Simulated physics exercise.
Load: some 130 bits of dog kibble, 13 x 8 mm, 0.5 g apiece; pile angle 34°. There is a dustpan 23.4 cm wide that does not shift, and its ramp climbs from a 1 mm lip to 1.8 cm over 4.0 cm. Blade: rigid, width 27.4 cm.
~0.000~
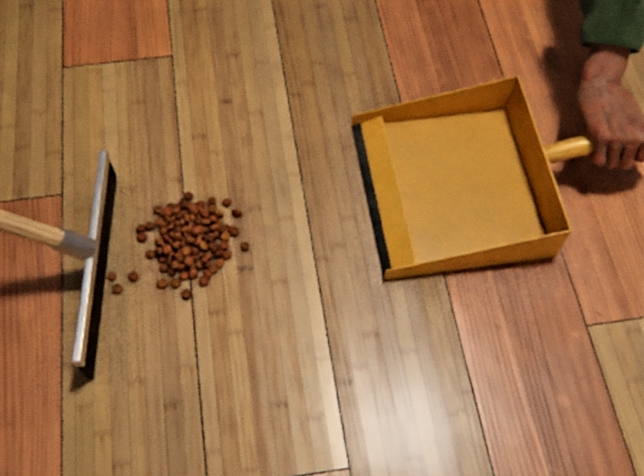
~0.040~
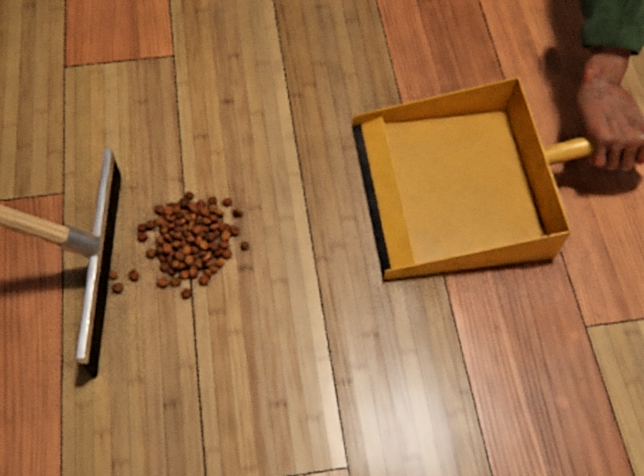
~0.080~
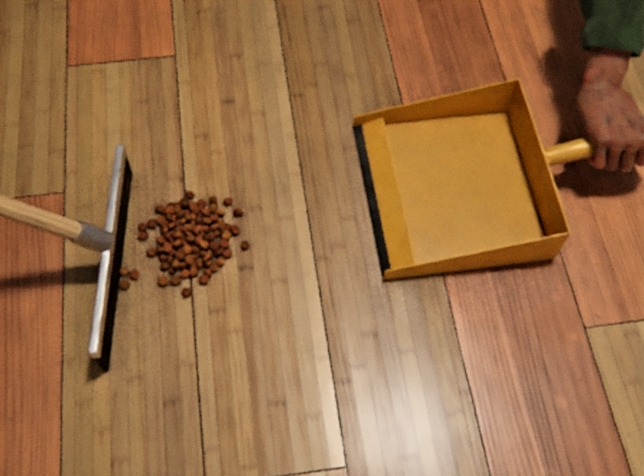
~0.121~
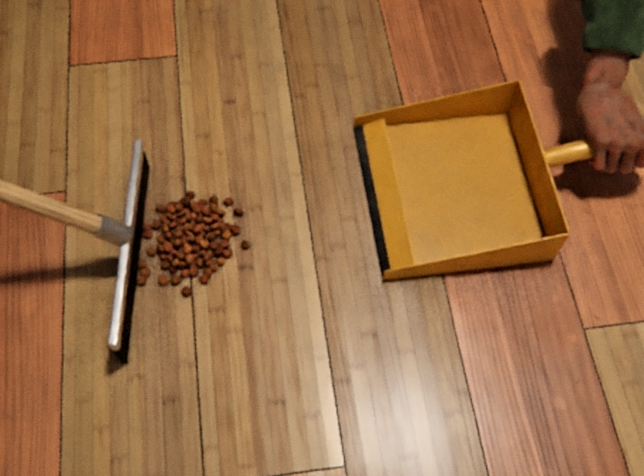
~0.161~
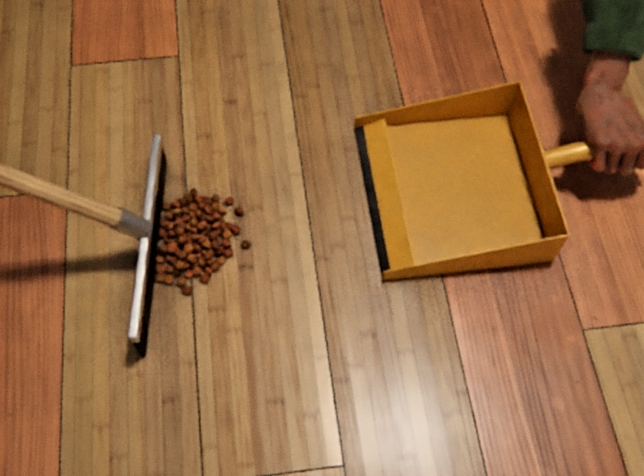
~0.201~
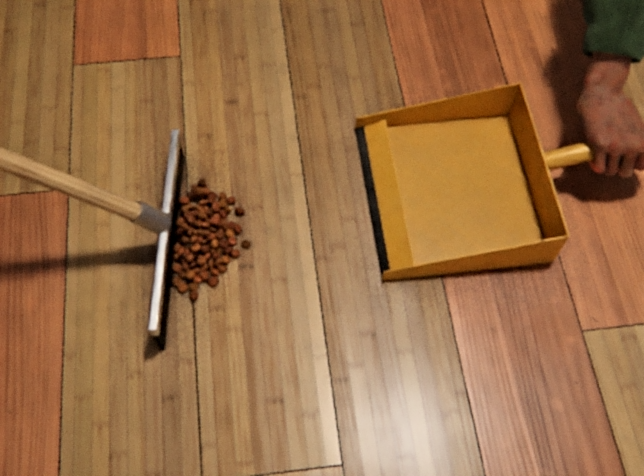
Wooden-handled blade sliding right across a plank floor, pressing into a pile of brown kibble while a hand holds a yellow dustpan still.
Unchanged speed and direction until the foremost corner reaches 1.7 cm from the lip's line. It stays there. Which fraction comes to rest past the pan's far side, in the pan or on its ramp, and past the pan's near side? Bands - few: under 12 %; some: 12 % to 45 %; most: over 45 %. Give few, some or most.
Far side: Few, pan: Some, near side: Few.
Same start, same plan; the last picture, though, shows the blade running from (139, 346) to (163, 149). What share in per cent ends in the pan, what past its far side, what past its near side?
Split: Pan = 30, far = 0, near = 5.
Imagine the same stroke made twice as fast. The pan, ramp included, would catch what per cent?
About 45 per cent.
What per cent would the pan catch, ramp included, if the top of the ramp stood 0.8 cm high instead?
25 %.
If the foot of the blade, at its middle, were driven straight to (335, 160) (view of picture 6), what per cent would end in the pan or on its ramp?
I'd expect around 10 per cent.
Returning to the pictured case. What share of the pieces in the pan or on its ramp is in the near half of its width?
About 30 percent of it.
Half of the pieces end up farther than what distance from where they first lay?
Near 22 cm.
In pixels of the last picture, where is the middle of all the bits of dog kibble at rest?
I'd say roughly (362, 204).
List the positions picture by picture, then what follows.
The first frame shows blade from (79, 362) to (105, 158), moved 0.0 cm, 0 of the pieces shifted so far; middle of the pieces at (188, 236); pan at (463, 187).
The second frame shows blade from (83, 359) to (110, 156), moved 0.4 cm, 0 of the pieces shifted so far; middle of the pieces at (189, 235).
The third frame shows blade from (95, 353) to (122, 152), moved 1.8 cm, 2 of the pieces shifted so far; middle of the pieces at (189, 234).
The fourth frame shows blade from (115, 345) to (140, 147), moved 4.0 cm, 6 of the pieces shifted so far; middle of the pieces at (189, 234).
The fifth frame shows blade from (135, 338) to (158, 142), moved 6.2 cm, 67 of the pieces shifted so far; middle of the pieces at (190, 236).
The sixth frame shows blade from (154, 331) to (176, 138), moved 8.5 cm, 120 of the pieces shifted so far; middle of the pieces at (201, 232); pan at (464, 191). The blade's pace is about 0.56 m/s, heading 11 degrees away from the viewer's side.
After 0.41 s, middle of the blade 14 cm from the lip; 0 % over the lip, far side 0 %, near side 5 %.
After 0.54 s, middle of the blade 7 cm from the lip; 0 % over the lip, far side 0 %, near side 5 %.
After 0.81 s, middle of the blade 3 cm from the lip; 20 % over the lip, far side 0 %, near side 5 %.
By 1.1 s all is still; far side 0 %, pan 20 %, near side 5 %, in front of the lip or behind the blade 75 %.
